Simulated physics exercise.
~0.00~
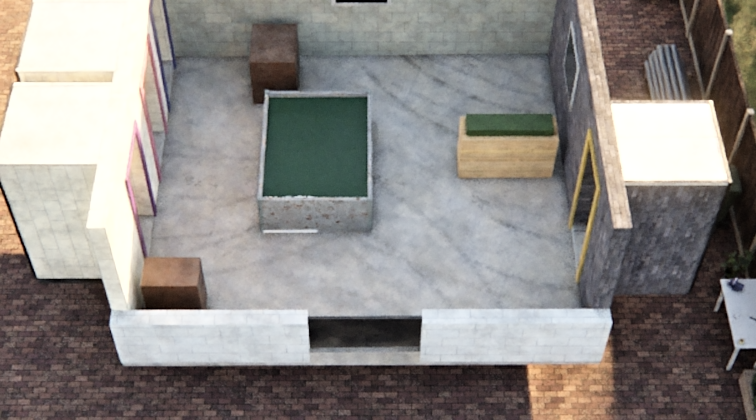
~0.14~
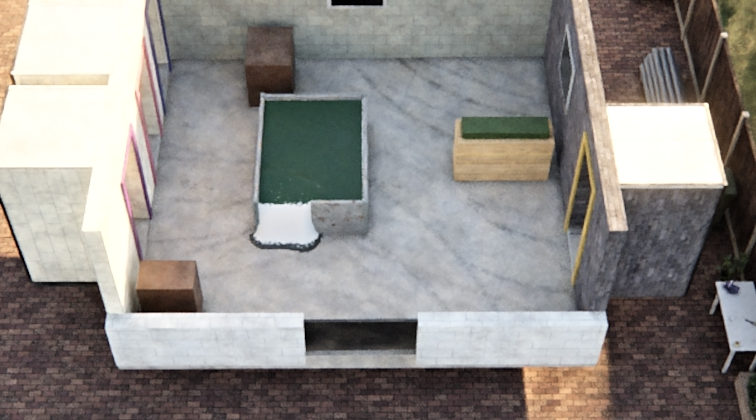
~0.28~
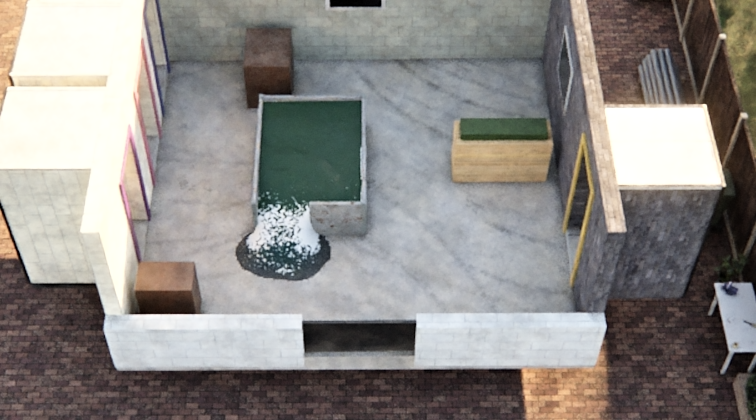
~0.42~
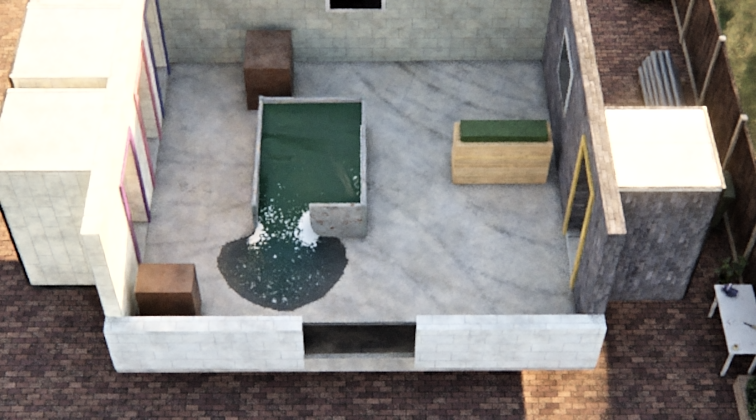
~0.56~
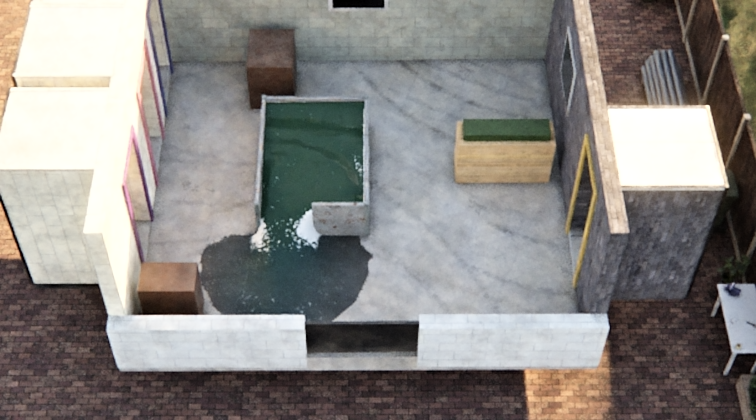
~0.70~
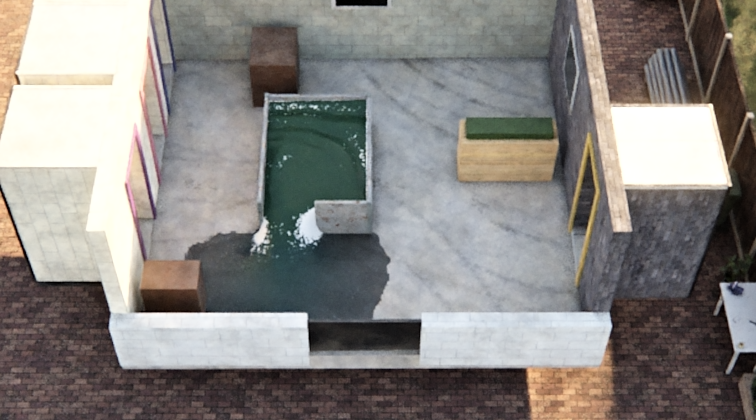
Green water bursting from the near side of a raised open tank, foaming and spreading across a walled yard's pale floor.
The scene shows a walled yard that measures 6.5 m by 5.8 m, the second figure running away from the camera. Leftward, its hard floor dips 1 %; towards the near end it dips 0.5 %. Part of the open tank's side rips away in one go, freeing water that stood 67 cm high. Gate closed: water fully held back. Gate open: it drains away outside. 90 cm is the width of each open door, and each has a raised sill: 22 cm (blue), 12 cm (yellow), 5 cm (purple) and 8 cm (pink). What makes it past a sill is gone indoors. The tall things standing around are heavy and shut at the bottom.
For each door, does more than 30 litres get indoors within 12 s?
At the end, at the blue door the limit will not be crossed; at the yellow door the limit will not be crossed; at the purple door the limit will be crossed; at the pink door the limit will not be crossed.
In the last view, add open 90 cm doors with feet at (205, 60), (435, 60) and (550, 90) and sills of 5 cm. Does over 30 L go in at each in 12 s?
In turn: Beyond it, short of it, short of it.
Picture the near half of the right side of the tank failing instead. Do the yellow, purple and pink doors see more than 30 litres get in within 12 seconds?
Door by door - yellow: Out of bounds, purple: Out of bounds, pink: Within bounds.
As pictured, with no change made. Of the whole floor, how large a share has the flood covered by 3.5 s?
Wet share: About 50 %.
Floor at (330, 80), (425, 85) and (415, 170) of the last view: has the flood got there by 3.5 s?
Untouched, untouched, untouched.
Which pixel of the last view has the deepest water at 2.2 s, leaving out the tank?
Roughly at pixel (138, 343).
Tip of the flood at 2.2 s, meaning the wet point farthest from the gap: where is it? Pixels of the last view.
Around pixel (548, 340).
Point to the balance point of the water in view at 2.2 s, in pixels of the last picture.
(298, 232).
After 1.4 s water covers 15 % of the floor and is deepest (40 cm) near (214, 332); blue door not reached, yellow door not reached, purple door not reached, pink door not reached.
After 2.2 s water covers 25 % of the floor and is deepest (42 cm) near (138, 343); blue door not reached, yellow door not reached, purple door 7 cm at the sill, 0 L in, pink door not reached.
After 3.5 s water covers 50 % of the floor and is deepest (30 cm) near (138, 343); blue door not reached, yellow door 12 cm at the sill, 0 L in, purple door 12 cm at the sill, 12 L in, pink door 4 cm at the sill, 0 L in.
After 7.0 s water covers 80 % of the floor and is deepest (16 cm) near (138, 343); blue door 9 cm at the sill, 0 L in, yellow door 9 cm at the sill, 0 L in, purple door 9 cm at the sill, 96 L in, pink door 5 cm at the sill, 0 L in.
After 12.0 s water covers 95 % of the floor and is deepest (12 cm) near (138, 343); blue door 9 cm at the sill, 0 L in, yellow door 7 cm at the sill, 1 L in, purple door 8 cm at the sill, 127 L in, pink door 9 cm at the sill, 3 L in.
